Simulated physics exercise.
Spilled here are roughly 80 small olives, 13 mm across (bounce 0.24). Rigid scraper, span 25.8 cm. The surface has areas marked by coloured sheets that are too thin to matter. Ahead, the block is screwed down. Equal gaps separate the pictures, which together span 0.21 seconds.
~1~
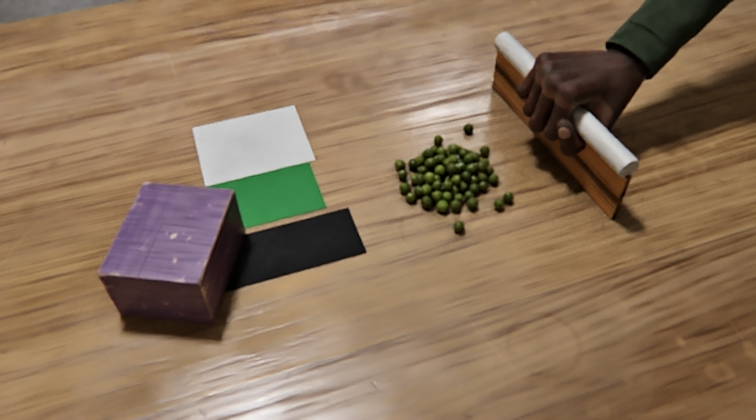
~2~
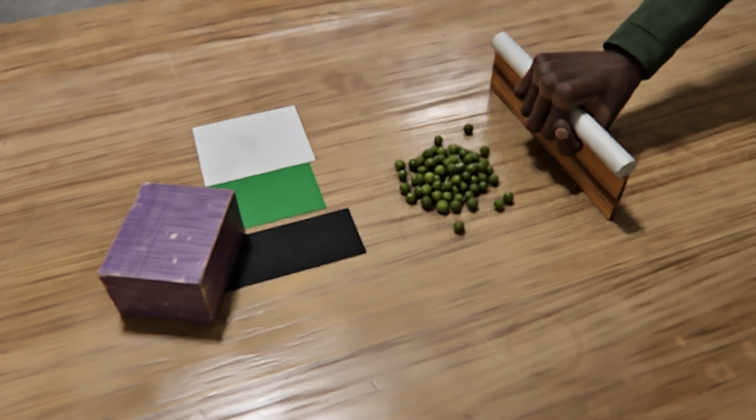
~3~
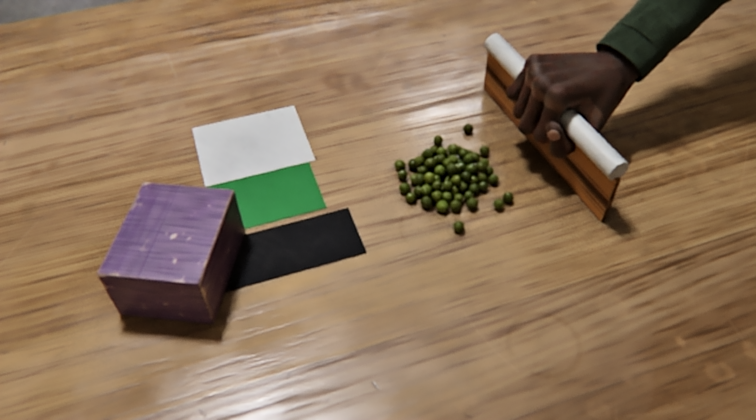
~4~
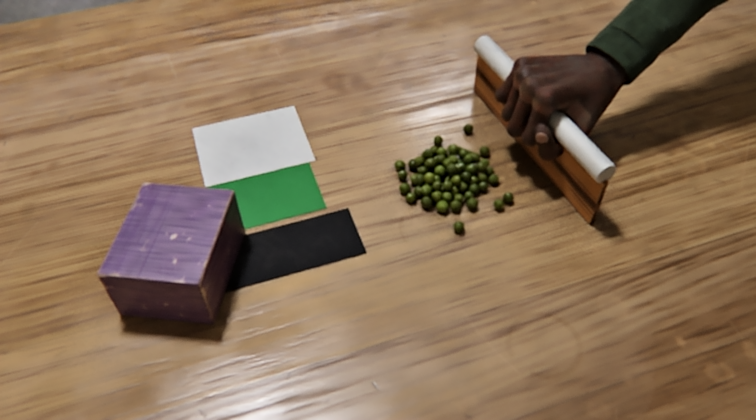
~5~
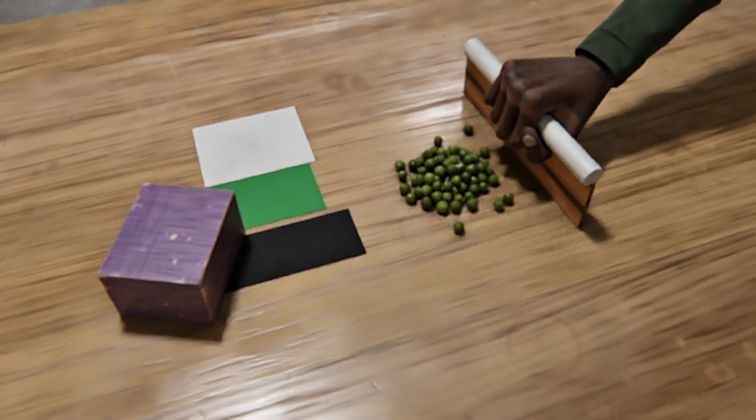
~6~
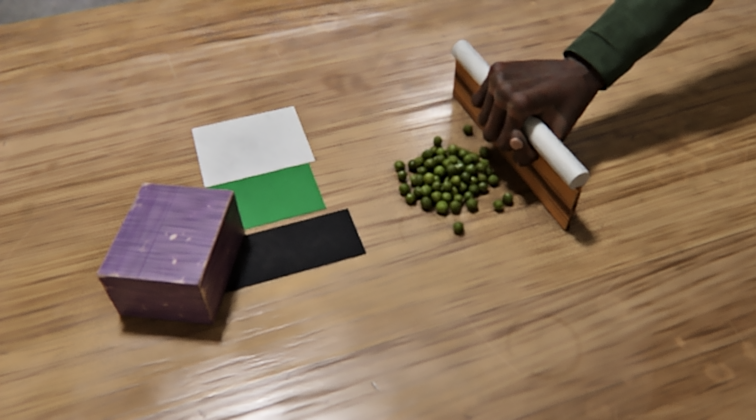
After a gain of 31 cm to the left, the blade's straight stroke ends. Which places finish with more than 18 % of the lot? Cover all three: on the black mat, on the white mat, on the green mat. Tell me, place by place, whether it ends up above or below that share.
Place by place: Black mat, above the mark; white mat, below the mark; green mat, above the mark.
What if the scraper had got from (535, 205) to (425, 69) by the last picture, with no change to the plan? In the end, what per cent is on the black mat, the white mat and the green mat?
At rest the black mat holds 30 %, the white mat 5 %, and the green mat 40 %.
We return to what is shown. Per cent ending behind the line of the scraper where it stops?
0 %.
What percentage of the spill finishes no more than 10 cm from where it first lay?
0% or so.
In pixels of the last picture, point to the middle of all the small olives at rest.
Somewhere near pixel (280, 219).
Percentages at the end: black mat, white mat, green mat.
Black mat 35, white mat 5, green mat 45.
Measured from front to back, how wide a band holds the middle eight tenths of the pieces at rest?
I'd say some 14 centimetres.
Then, 0.34 s after the last picture, scraper 17 cm from its start, spill 13 cm wide; off the mats 100 %.
Then, 0.69 s after the last picture, scraper 29 cm from its start, spill 16 cm wide; black mat 35 %, green mat 45 %, white mat 5 %, off the mats 15 %.
Then, 0.98 s after the last picture, scraper 31 cm from its start, spill 16 cm wide; black mat 35 %, green mat 45 %, white mat 5 %, off the mats 15 %.
In the end, black mat 35 %, green mat 45 %, white mat 5 %, off the mats 15 %.
